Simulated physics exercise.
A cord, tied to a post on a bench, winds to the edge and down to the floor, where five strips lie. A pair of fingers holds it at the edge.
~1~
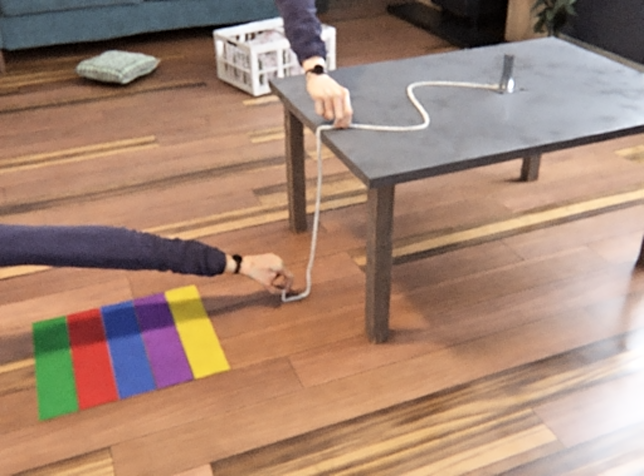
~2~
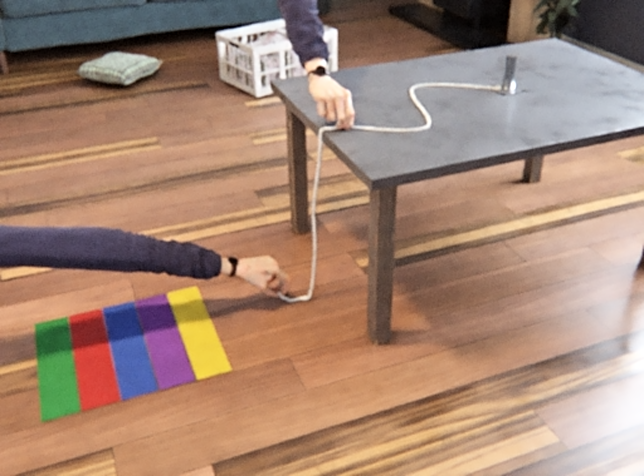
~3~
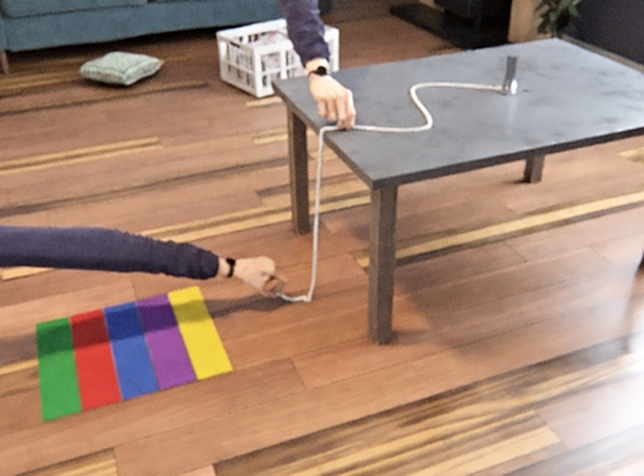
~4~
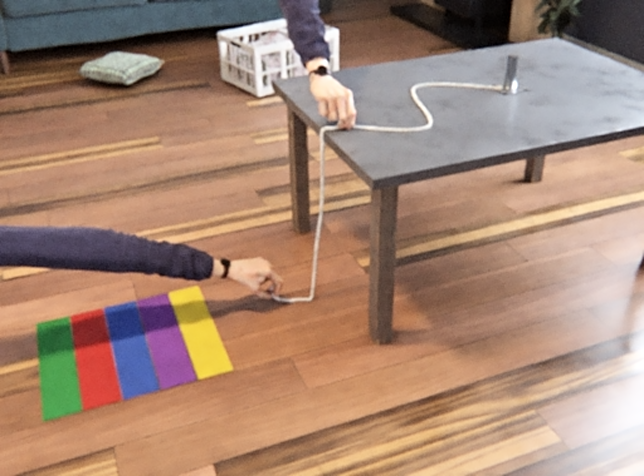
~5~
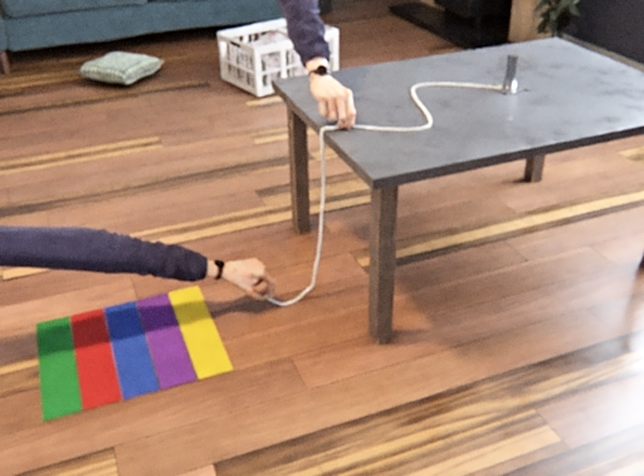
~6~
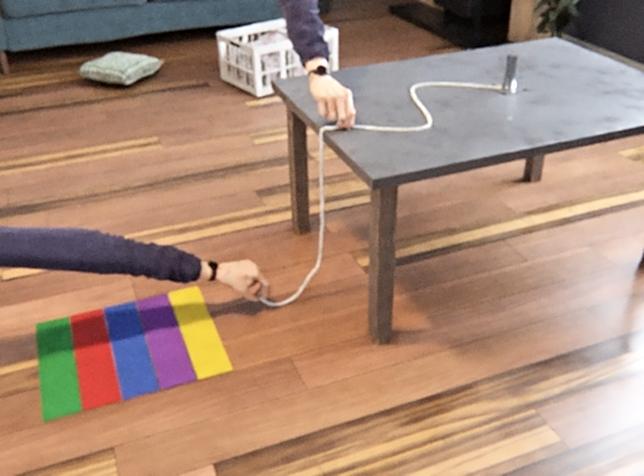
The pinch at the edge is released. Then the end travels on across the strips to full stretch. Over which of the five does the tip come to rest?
Over the green one.
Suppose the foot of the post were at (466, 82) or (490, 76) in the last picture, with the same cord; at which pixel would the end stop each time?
The two spots are (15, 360) and (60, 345), in that order.
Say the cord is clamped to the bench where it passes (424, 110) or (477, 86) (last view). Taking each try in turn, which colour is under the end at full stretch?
In order: Blue, then green.
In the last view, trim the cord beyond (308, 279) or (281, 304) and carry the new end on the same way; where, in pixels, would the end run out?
I'd say somewhere near (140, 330) the first time and near (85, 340) the second time.
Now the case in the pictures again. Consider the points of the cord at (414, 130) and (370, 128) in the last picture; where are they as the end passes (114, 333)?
(316, 134) for the first, (304, 174) for the second.
Early on, end near (114, 333); over blue.
Midway, end near (75, 343); over red.
At the end of the slack, end near (51, 349); over green. Over green.
